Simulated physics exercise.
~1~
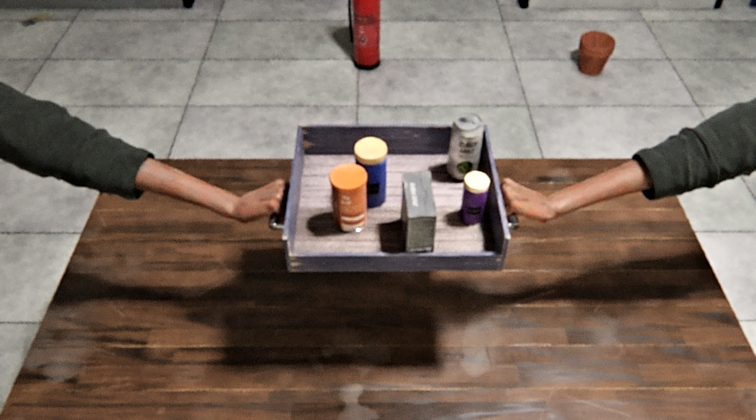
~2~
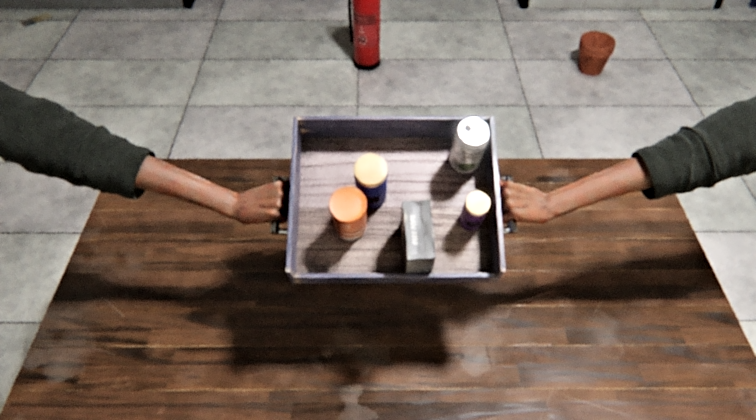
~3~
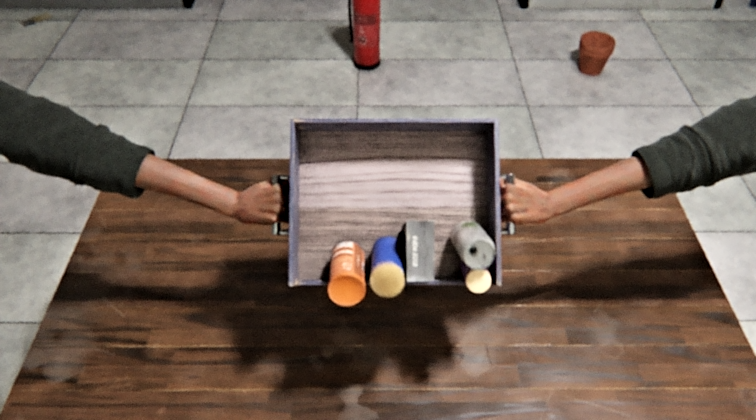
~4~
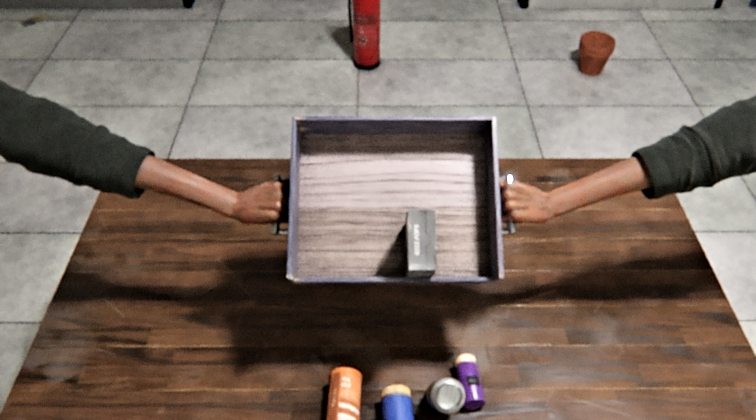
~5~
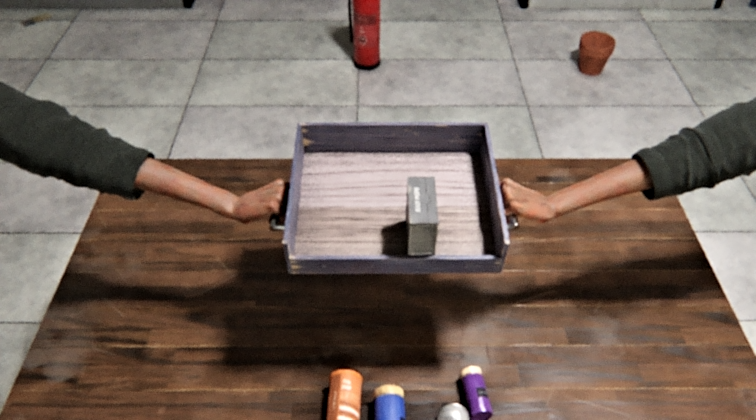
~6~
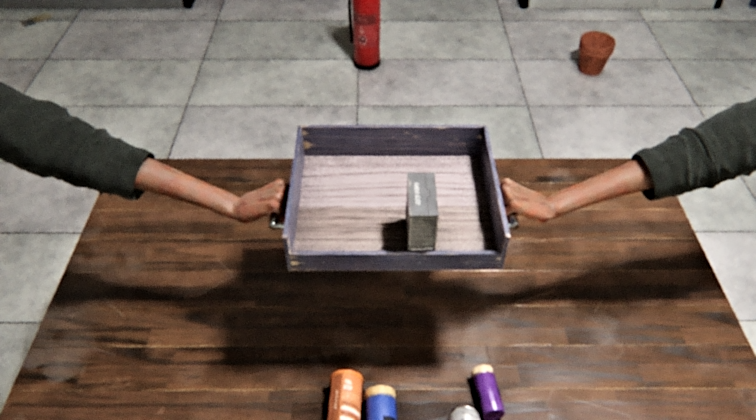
To begin with, two hands hold a shallow wooden crate above a table, with an orange tin, a blue jar, a can, a small purple shaker and a grey packet standing inside. The hands tip the near side of the crate down, and the things start to lean. As it tilts further, they gather at the low front edge, and the tin, jar, can and shaker tumble over it onto the table. The hands then swing the crate back to level. The grey packet stands upright inside, while the other four lie on the table.
